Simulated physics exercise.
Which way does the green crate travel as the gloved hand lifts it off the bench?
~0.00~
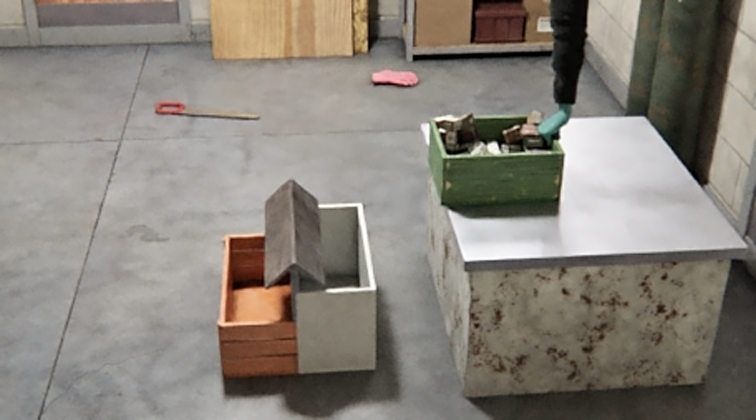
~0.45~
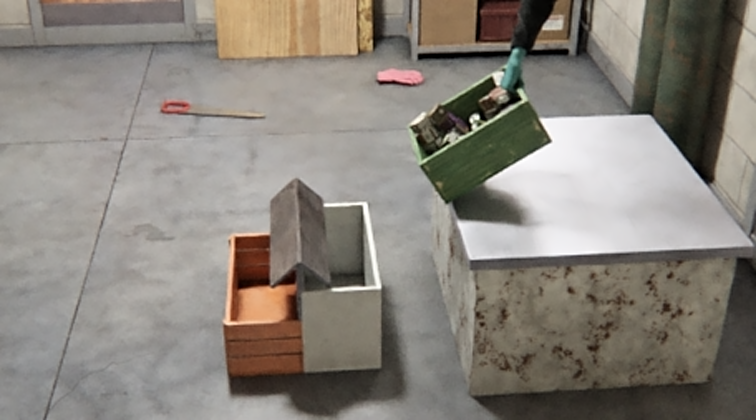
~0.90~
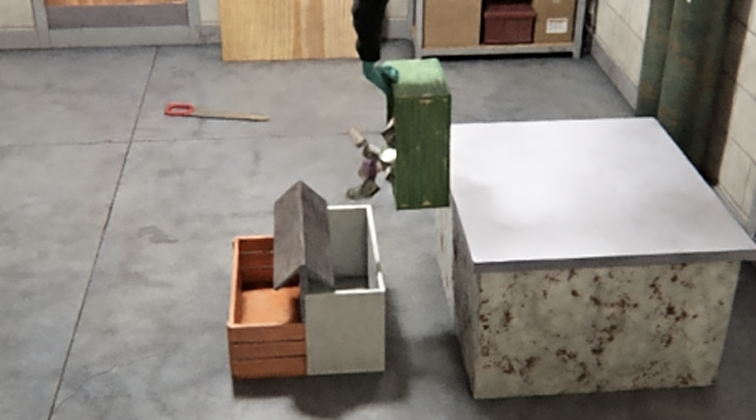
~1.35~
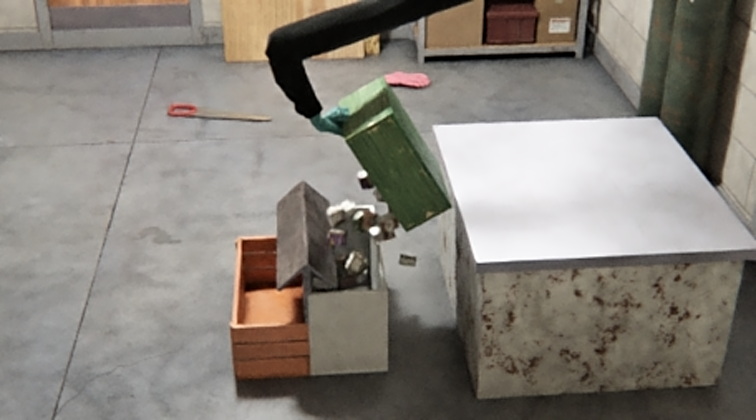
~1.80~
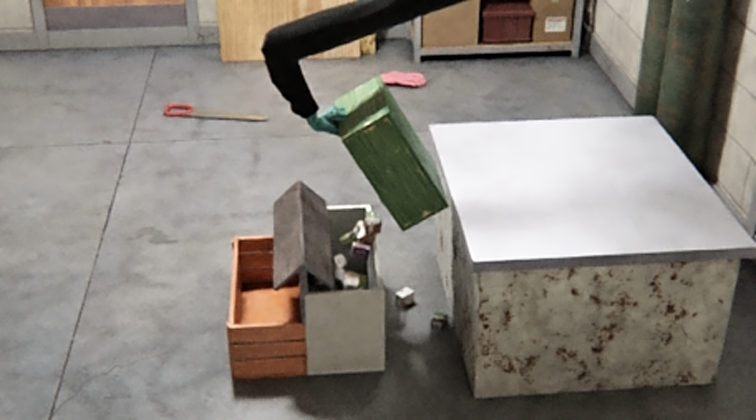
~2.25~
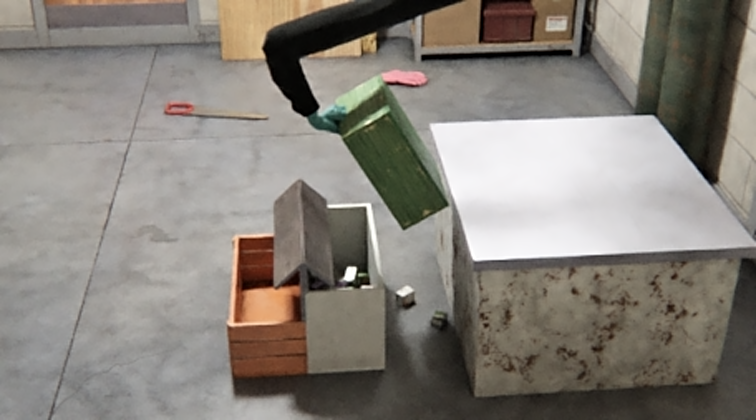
The green crate moves to the left, out past the edge of the bench.
